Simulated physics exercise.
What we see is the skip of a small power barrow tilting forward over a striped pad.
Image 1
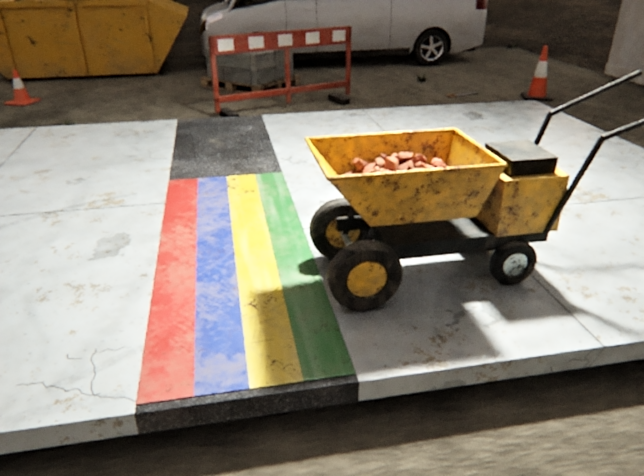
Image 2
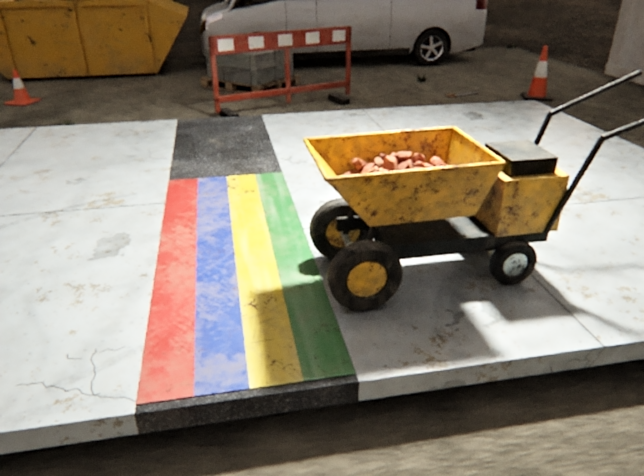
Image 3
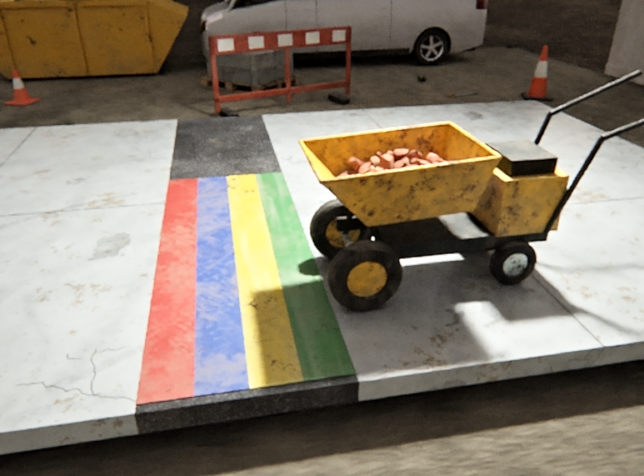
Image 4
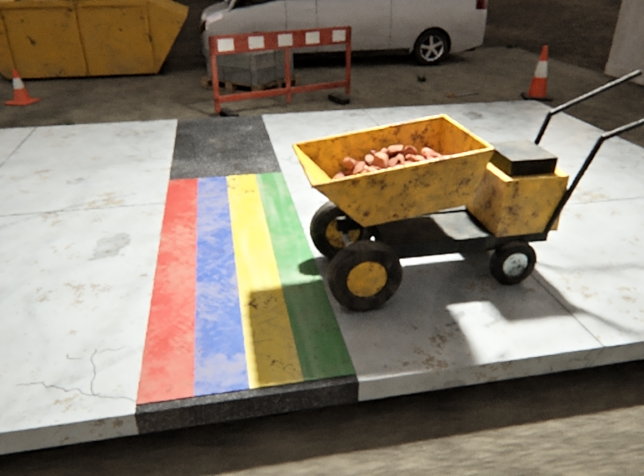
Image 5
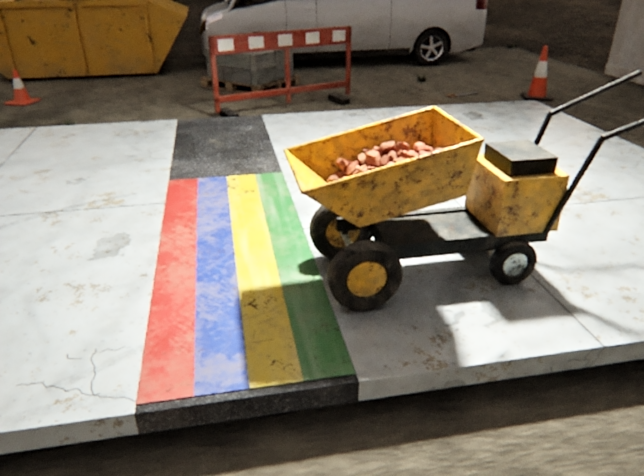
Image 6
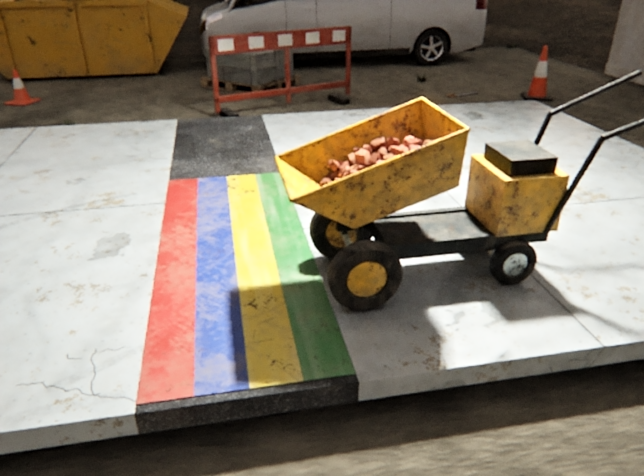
A yellow skip loaded with reddish rubble sat level on a small barrow, then tilted forward to the left, its back end rising beside the red, blue, yellow and green stripes while the wheels stayed put.
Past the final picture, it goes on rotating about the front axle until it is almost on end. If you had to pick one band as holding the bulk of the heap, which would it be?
I would pick blue.
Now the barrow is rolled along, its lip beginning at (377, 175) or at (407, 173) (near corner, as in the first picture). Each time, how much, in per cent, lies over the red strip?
The first stop gives 10 per cent; the second gives 0 per cent.
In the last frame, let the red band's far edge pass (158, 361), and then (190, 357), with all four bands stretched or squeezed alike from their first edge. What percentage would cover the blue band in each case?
40 % and 20 %, near enough.
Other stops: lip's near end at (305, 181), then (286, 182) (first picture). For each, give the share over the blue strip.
First spot: Roughly 30 percent; second spot: Roughly 10 percent.
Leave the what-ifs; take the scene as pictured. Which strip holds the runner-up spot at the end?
Behind the top strip comes the strip in red.
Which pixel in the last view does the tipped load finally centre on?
Somewhere around (205, 293) in the final view.
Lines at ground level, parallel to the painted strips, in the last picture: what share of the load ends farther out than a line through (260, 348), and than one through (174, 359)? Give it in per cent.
I'd say some 70 in a hundred, and after that 20 in a hundred.
Shortly afterwards, skip tipped steeply; the whole lot in the skip.
Next, skip tipped right over; the bulk in the skip; only a few over the yellow strip; a little over the blue strip; only a few over the red strip.
Some moments later, skip tipped right over; near a quarter in the skip; a little over the yellow strip; near a third over the blue strip; near a quarter over the red strip; a little off the paint.
In the end, skip tipped right over; near a quarter in the skip; none at all over the green strip; a little over the yellow strip; near a third over the blue strip; near a quarter over the red strip; a little off the paint.
